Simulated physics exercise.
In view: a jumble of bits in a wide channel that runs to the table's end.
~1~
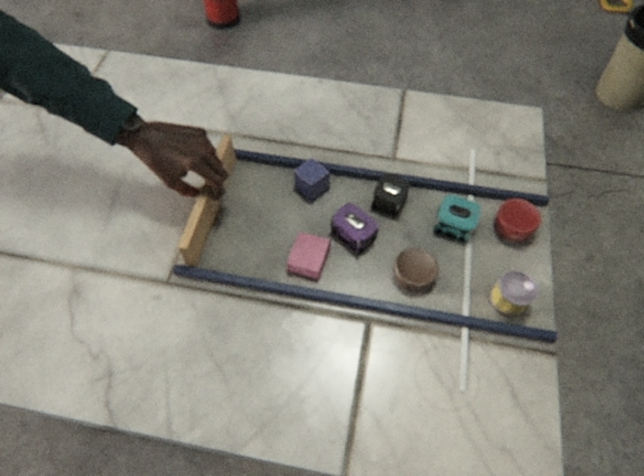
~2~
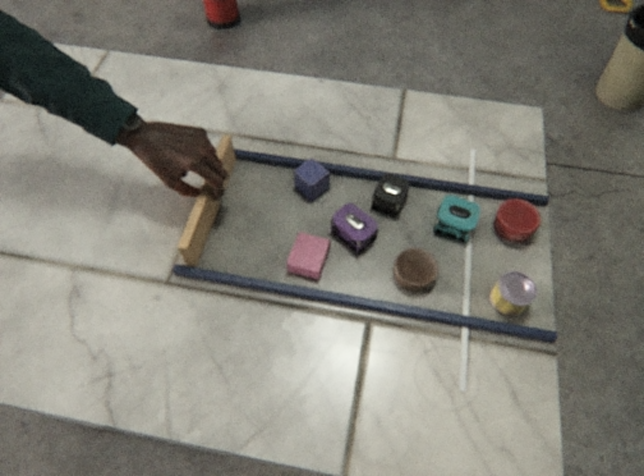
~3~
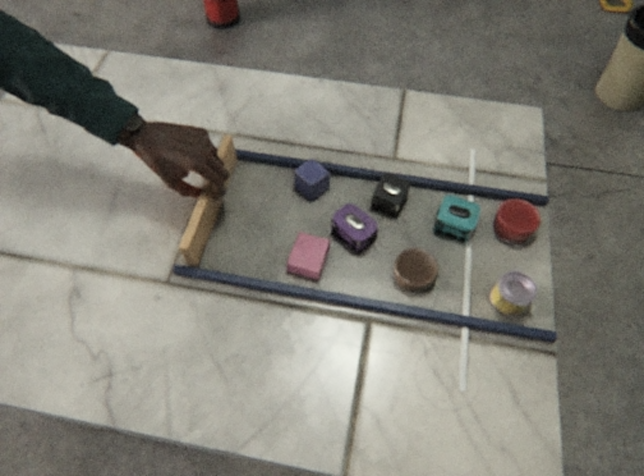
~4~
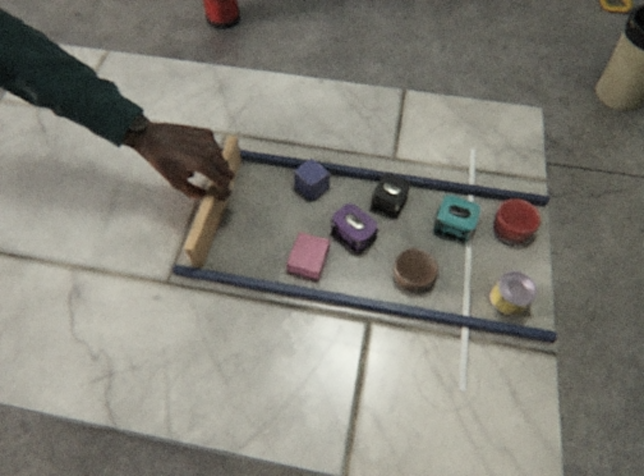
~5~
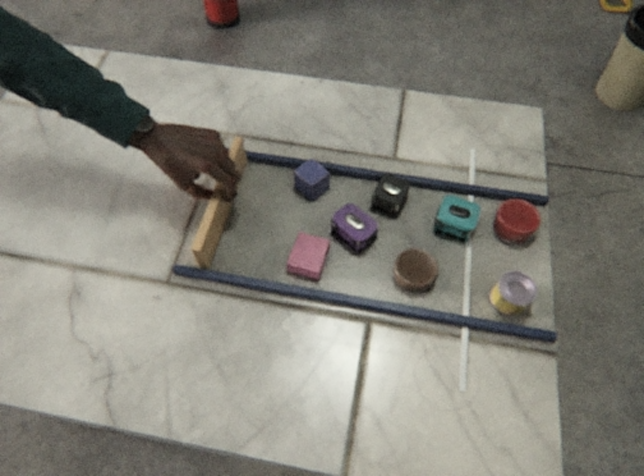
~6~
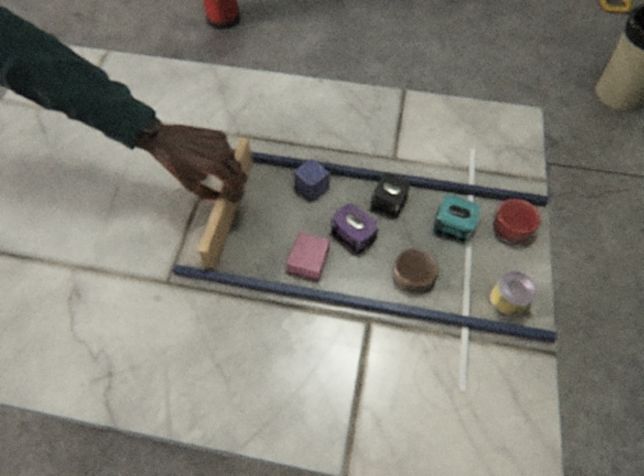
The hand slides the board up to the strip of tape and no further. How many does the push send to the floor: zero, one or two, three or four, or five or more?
As it turns out, the number that fall off is one or two.
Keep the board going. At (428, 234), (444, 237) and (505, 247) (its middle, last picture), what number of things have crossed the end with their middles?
Place by place, 0, 0 and 4.
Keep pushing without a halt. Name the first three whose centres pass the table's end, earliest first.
The order is the yellow tin, the red tin, the turquoise case.
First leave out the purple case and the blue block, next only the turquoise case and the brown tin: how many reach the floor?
Fallen: 2, and 0 in the other try.
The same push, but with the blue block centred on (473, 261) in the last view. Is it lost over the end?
Then it holds on.
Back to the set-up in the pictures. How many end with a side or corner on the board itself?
In contact: 3.
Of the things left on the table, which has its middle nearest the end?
The red tin.
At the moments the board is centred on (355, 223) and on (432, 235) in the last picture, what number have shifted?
First 4, then 8.
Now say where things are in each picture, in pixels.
The first frame shows red tin (516, 222); yellow tin (513, 294); turquoise case (457, 218); board (210, 199); tape (468, 252).
The second frame shows yellow tin (513, 294); brown tin (415, 270).
The third frame shows turquoise case (457, 218); black case (391, 195).
The fourth frame shows red tin (515, 222); purple case (354, 228).
The fifth frame shows yellow tin (513, 294); board (223, 201).
The sixth frame shows red tin (515, 222); yellow tin (513, 294); turquoise case (457, 218); board (228, 202); tape (468, 252).
Soon after, none off yet; red tin at rest near (515, 222); yellow tin at rest near (513, 294); turquoise case at rest near (457, 218).
In the end, the number that fall off is one or two; gone, yellow tin.
